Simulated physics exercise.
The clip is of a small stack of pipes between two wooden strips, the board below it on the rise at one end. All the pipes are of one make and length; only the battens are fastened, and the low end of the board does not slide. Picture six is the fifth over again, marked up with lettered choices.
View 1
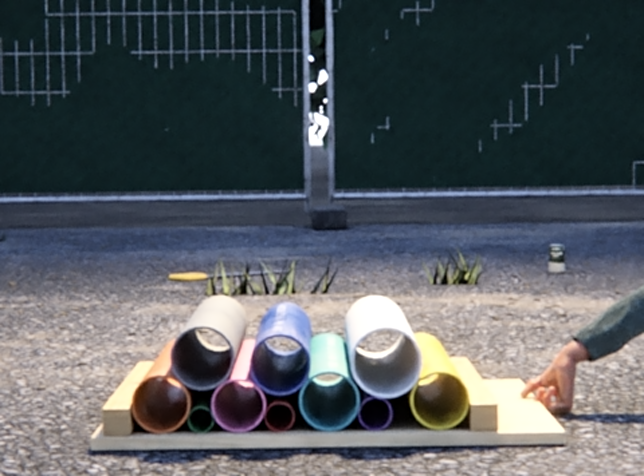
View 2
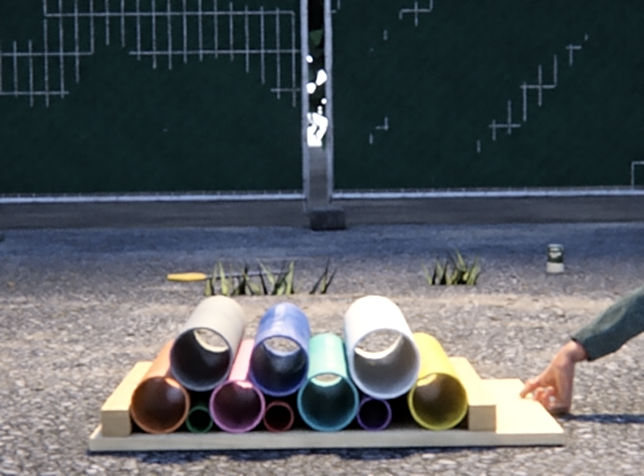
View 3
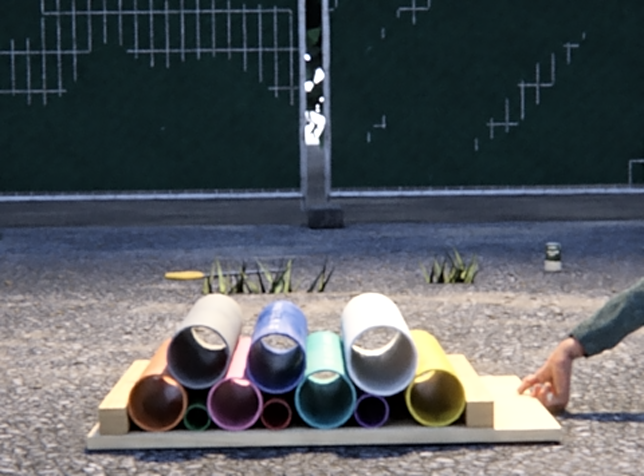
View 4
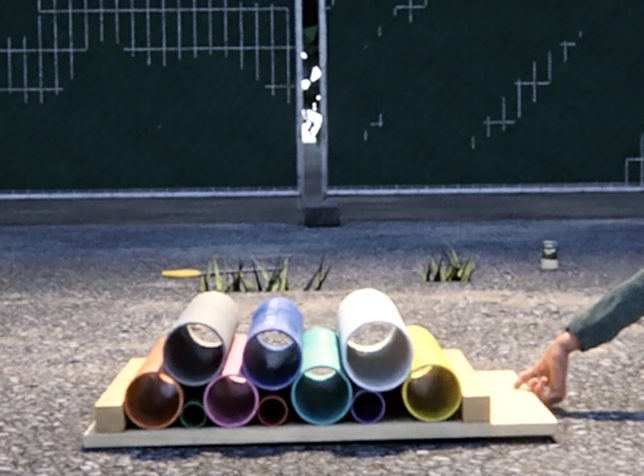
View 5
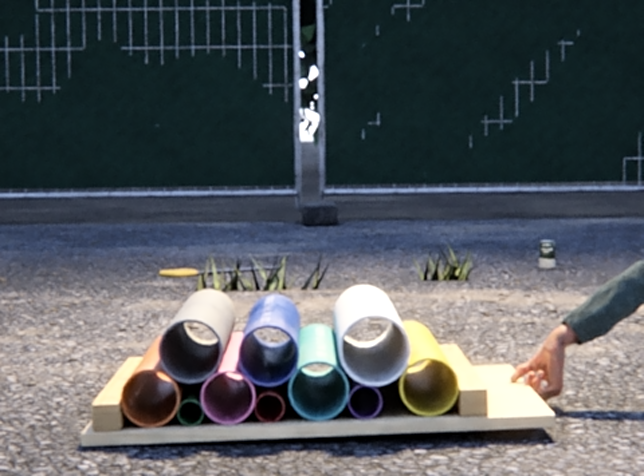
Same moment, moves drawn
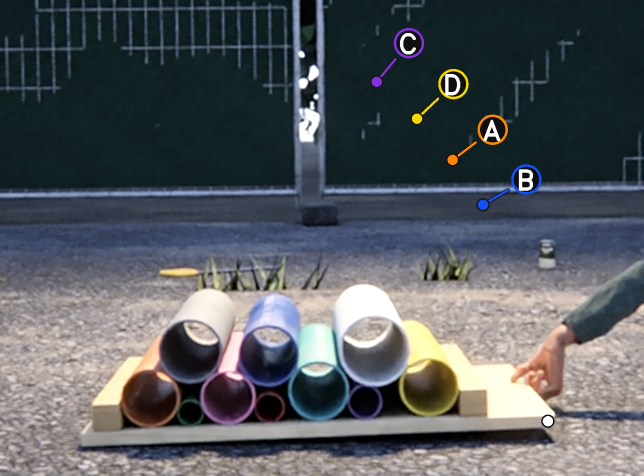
Board of stacked colourful pipes tilting slightly as a hand lifts its right end, the pipes keeping their places between wooden strips.
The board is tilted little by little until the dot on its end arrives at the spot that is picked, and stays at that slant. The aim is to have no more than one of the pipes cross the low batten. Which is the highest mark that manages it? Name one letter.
Up to A.
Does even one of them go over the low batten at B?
No.
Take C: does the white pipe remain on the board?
No.
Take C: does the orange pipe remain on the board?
Yes.
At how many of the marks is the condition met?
Two of them.
On the marked copy, A at (453, 160); B at (483, 205); C at (377, 82); D at (417, 119); the white dot at (548, 421).
With A. Early on, board at 20°.
Further on, board at 36°.
At the end, board at 36°, none over the low batten.
As for the rest, B none over the low batten; C four over the low batten (pink, blue, white, grey); D four over the low batten (pink, blue, white, grey).
